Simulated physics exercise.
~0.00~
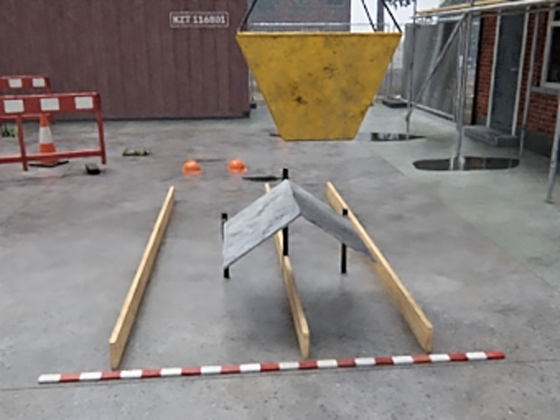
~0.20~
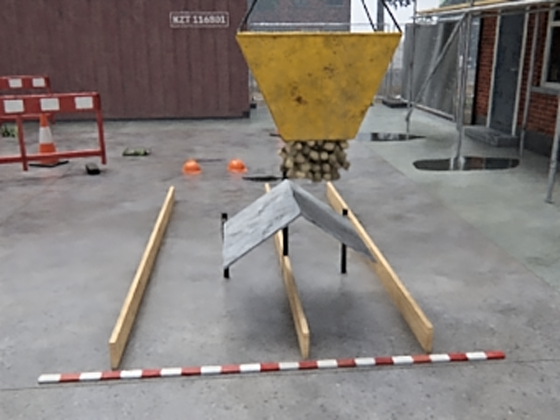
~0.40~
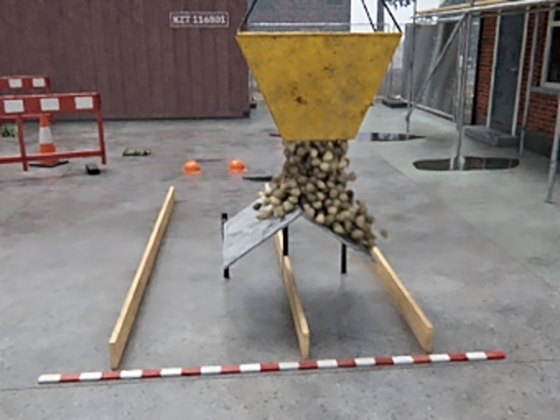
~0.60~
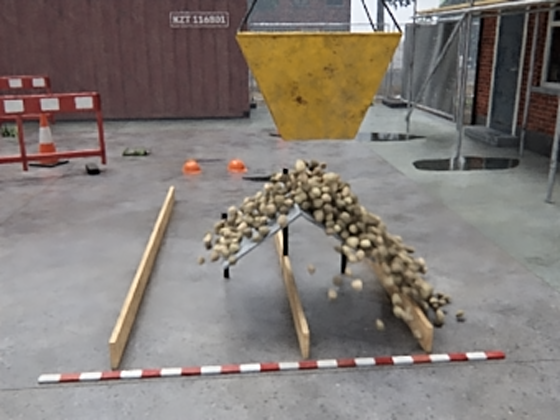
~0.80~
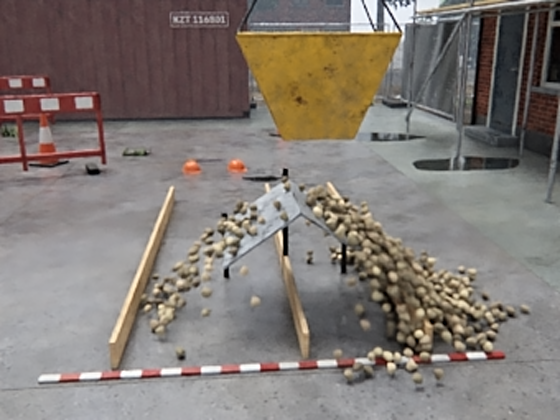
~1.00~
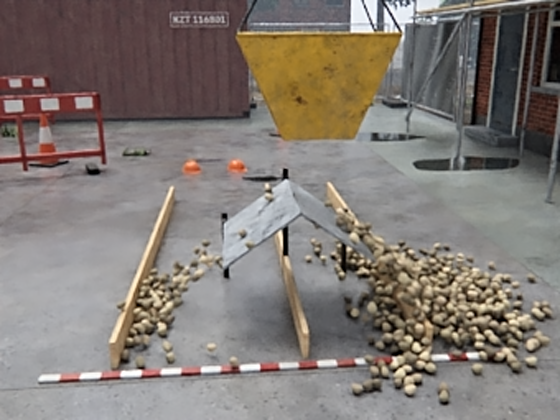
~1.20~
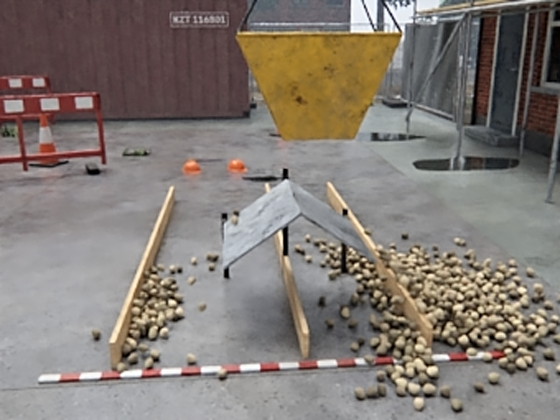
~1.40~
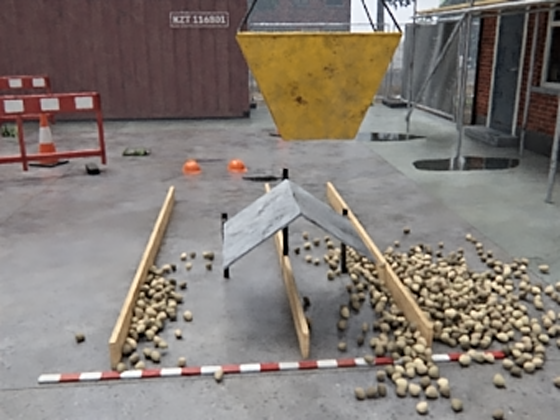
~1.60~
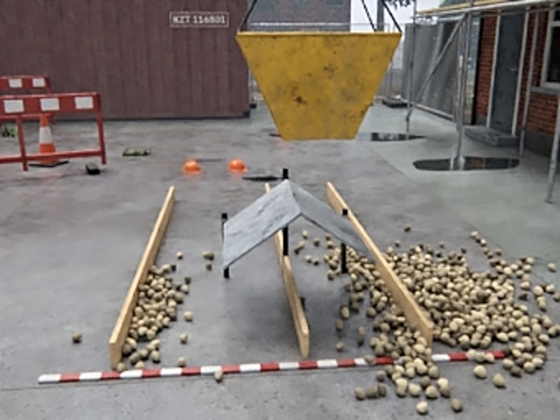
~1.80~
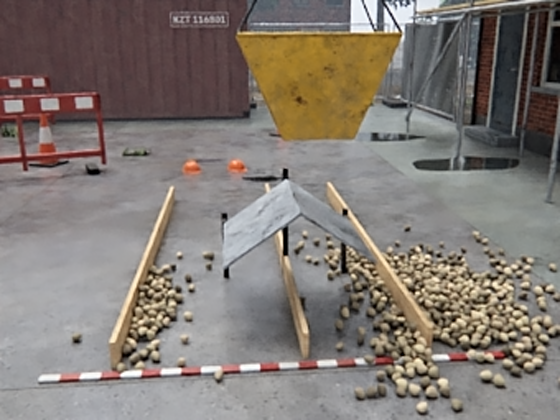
In a concrete yard, cobbles drop from a yellow skip, slide down fixed steel, and settle mostly right.
